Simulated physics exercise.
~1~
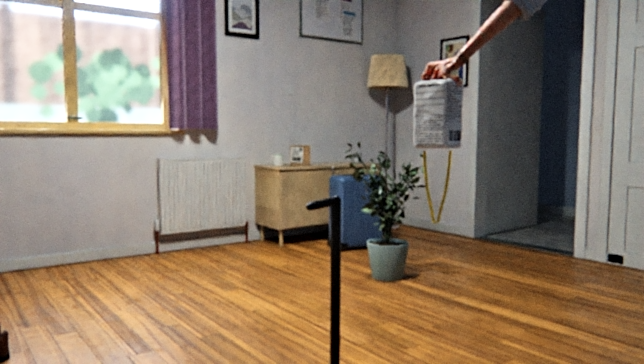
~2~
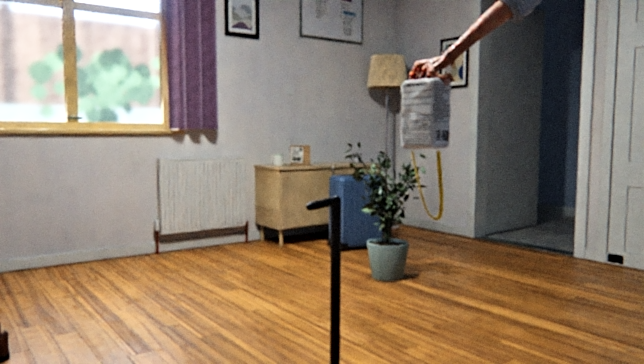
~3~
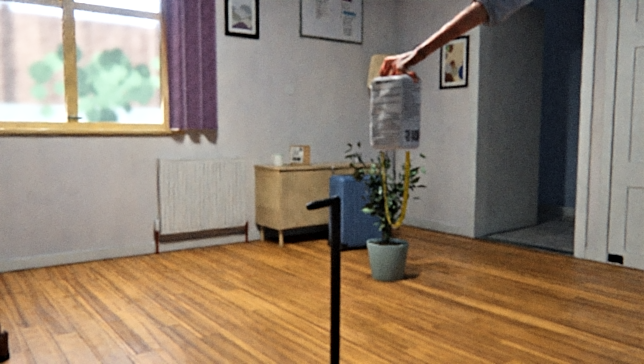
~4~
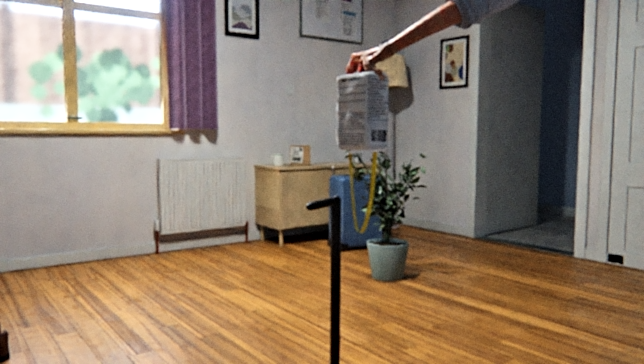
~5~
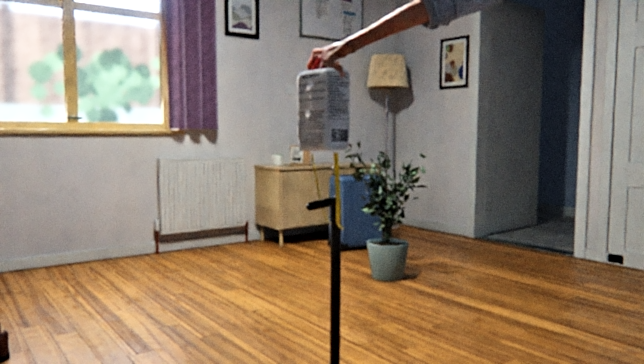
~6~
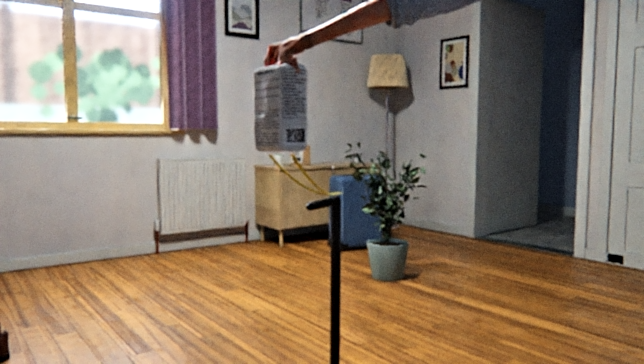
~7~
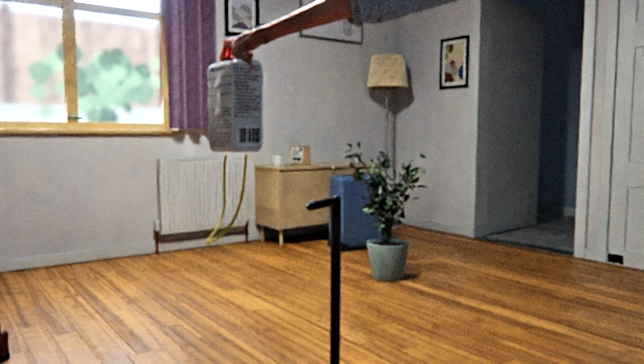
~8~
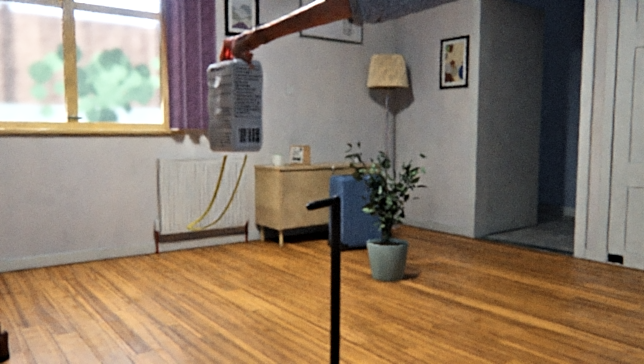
In the video, a hand carries a whitish sack with a dangling yellow loop leftward across a room, above a dark post with a sideways hook. The sack passes over the post without catching, and ends up clear to its left, the loop still swinging beneath it.
